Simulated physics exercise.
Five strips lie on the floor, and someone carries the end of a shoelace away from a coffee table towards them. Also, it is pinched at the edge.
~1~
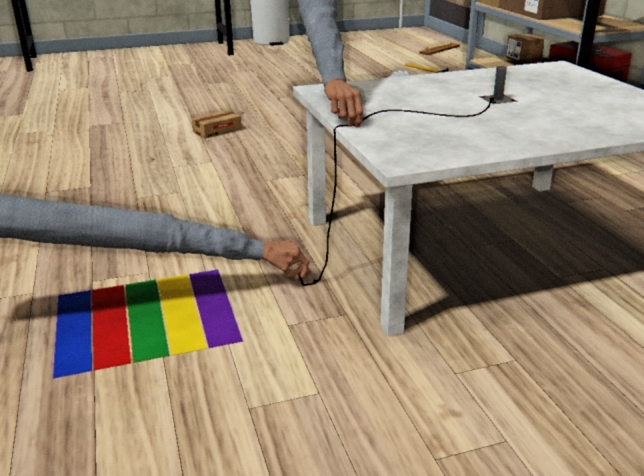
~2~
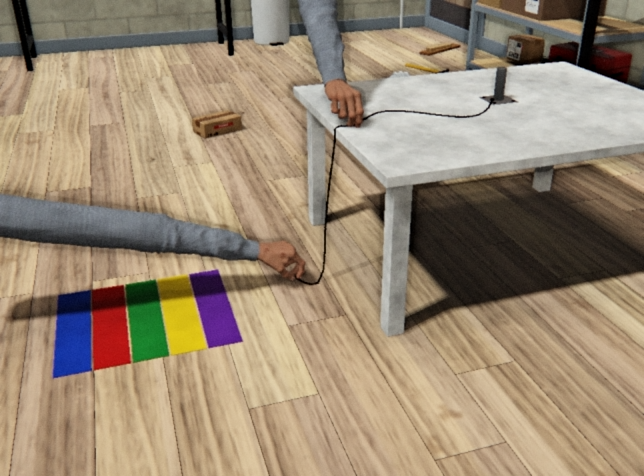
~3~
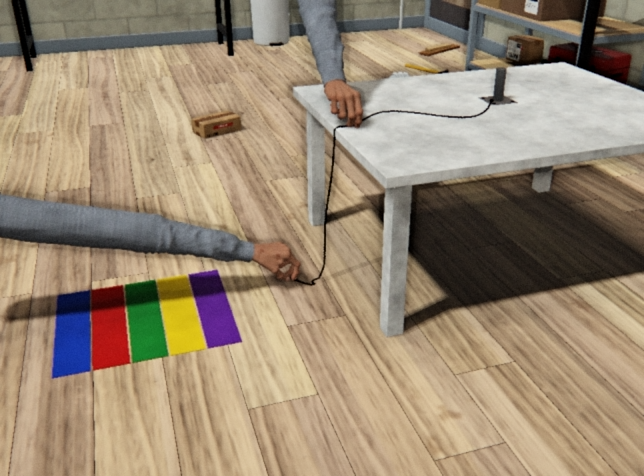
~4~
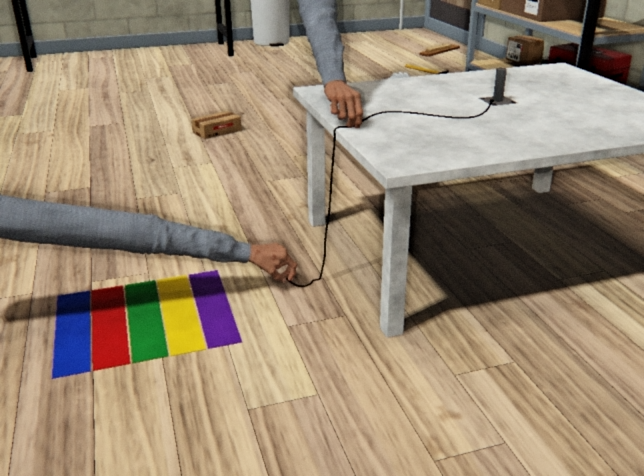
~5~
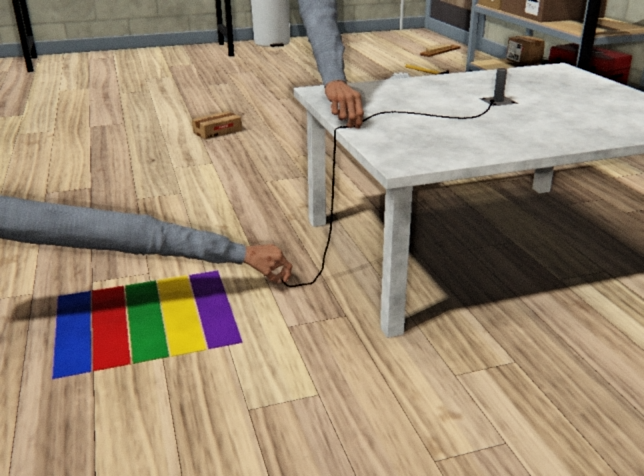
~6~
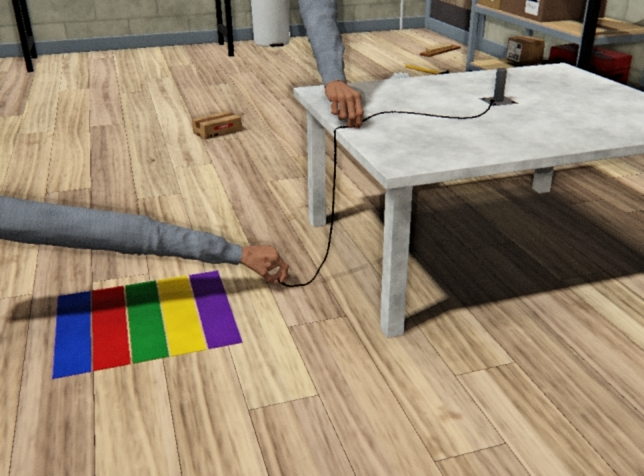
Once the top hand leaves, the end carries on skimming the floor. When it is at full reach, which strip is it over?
It is over the green strip.
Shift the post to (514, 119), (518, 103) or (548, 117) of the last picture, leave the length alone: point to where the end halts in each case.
Going through them in sequence: (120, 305), (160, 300) and finally (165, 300).
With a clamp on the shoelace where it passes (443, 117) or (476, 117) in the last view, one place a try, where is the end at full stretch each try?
First try near (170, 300), second near (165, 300).
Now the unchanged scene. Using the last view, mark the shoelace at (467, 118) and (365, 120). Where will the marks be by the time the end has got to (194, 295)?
First point (435, 110), second point (335, 130).
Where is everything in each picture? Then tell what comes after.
The first frame shows end (300, 275); purple (222, 330); yellow (186, 336); green (149, 343); red (112, 350); blue (73, 358).
The second frame shows end (295, 276); shoelace through (487, 109) (436, 115) (374, 114) (335, 139) (327, 205) (324, 264).
The third frame shows end (290, 278).
The fourth frame shows end (287, 279); shoelace through (487, 110) (436, 116) (373, 115) (334, 140) (330, 205) (323, 264).
The fifth frame shows end (282, 280).
The sixth frame shows end (279, 280); shoelace through (487, 110) (436, 116) (374, 116) (335, 140) (333, 205) (322, 264).
Soon after, end near (194, 295); over yellow.
Then, end near (160, 300); over yellow.
At full stretch, end near (140, 304); over green. The end stops over the green strip.
